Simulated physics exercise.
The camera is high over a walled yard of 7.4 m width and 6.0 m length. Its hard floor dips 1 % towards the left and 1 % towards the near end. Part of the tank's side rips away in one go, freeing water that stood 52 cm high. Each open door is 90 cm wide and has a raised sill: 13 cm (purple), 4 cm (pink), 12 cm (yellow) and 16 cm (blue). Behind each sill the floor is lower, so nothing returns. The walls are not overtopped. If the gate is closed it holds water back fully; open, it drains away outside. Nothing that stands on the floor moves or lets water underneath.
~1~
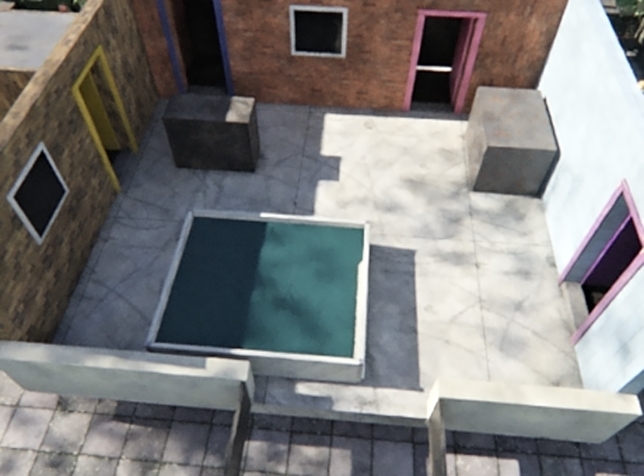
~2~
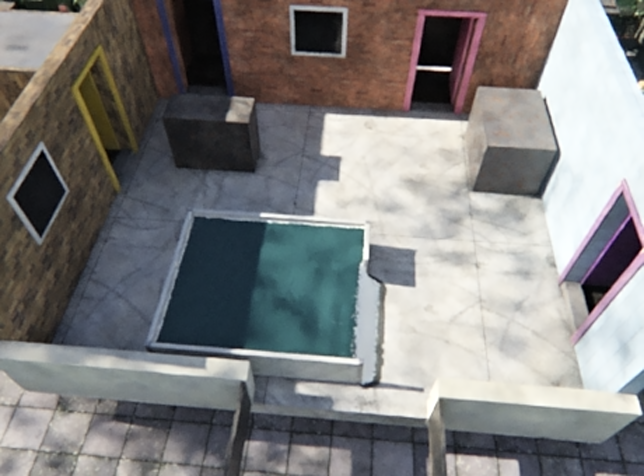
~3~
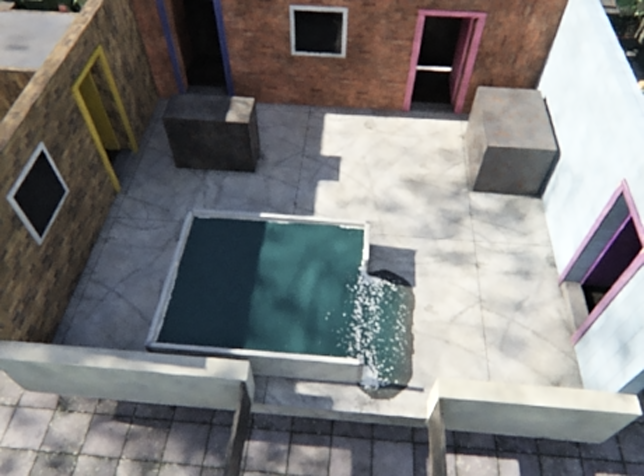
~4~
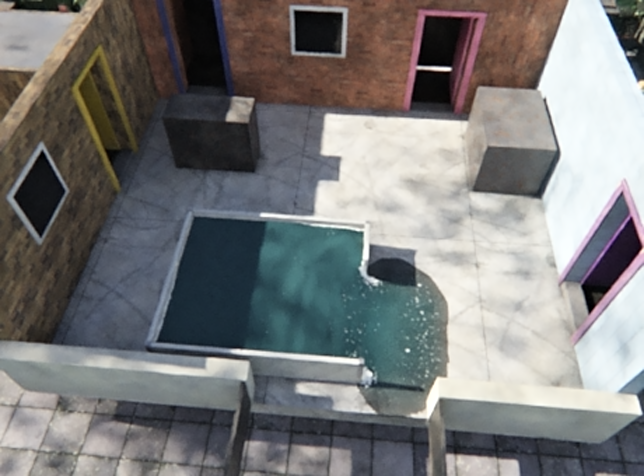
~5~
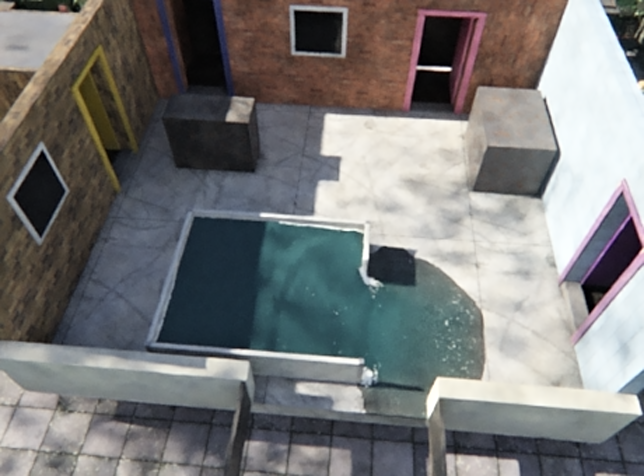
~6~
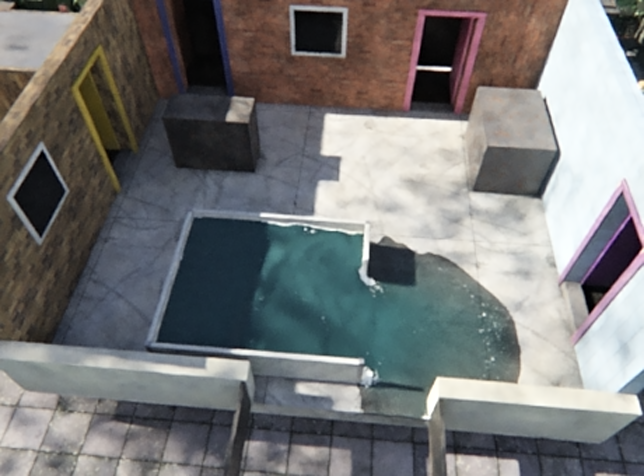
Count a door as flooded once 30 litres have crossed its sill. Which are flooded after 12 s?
Within that time: At the purple door it goes over the limit; at the pink door it keeps below the limit; at the yellow door it keeps below the limit; at the blue door it keeps below the limit.
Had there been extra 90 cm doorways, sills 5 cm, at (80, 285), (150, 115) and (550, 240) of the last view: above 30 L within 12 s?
In that order: Under, over, over.
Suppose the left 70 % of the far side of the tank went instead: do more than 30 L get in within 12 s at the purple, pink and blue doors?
Against that limit: Purple under, pink above, blue below.
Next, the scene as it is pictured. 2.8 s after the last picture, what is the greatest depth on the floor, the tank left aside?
Up to some 32 cm.
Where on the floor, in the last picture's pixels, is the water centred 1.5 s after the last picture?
At about (355, 314).
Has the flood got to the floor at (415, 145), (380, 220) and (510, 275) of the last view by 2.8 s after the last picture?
In turn: Dry, not reached, wet.
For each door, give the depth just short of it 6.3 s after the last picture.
In cm: Purple 12, pink 2, yellow 0, blue 3.
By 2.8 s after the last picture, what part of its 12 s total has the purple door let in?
Some 65 per cent by then.
Then, 0.7 s after the last picture water covers 20 % of the floor and is deepest (37 cm) near (589, 413); purple door 12 cm at the sill, 3 L in, pink door not reached, yellow door not reached, blue door not reached.
Then, 1.5 s after the last picture water covers 25 % of the floor and is deepest (38 cm) near (575, 412); purple door 25 cm at the sill, 32 L in, pink door not reached, yellow door not reached, blue door not reached.
Then, 2.8 s after the last picture water covers 30 % of the floor and is deepest (32 cm) near (522, 204); purple door 24 cm at the sill, 96 L in, pink door not reached, yellow door not reached, blue door not reached.
Then, 6.3 s after the last picture water covers 75 % of the floor and is deepest (15 cm) near (450, 401); purple door 12 cm at the sill, 145 L in, pink door 2 cm at the sill, 0 L in, yellow door not reached, blue door 3 cm at the sill, 0 L in.
Then, 11.3 s after the last picture water covers 95 % of the floor and is deepest (14 cm) near (42, 367); purple door 6 cm at the sill, 146 L in, pink door 2 cm at the sill, 0 L in, yellow door 8 cm at the sill, 1 L in, blue door 9 cm at the sill, 0 L in.
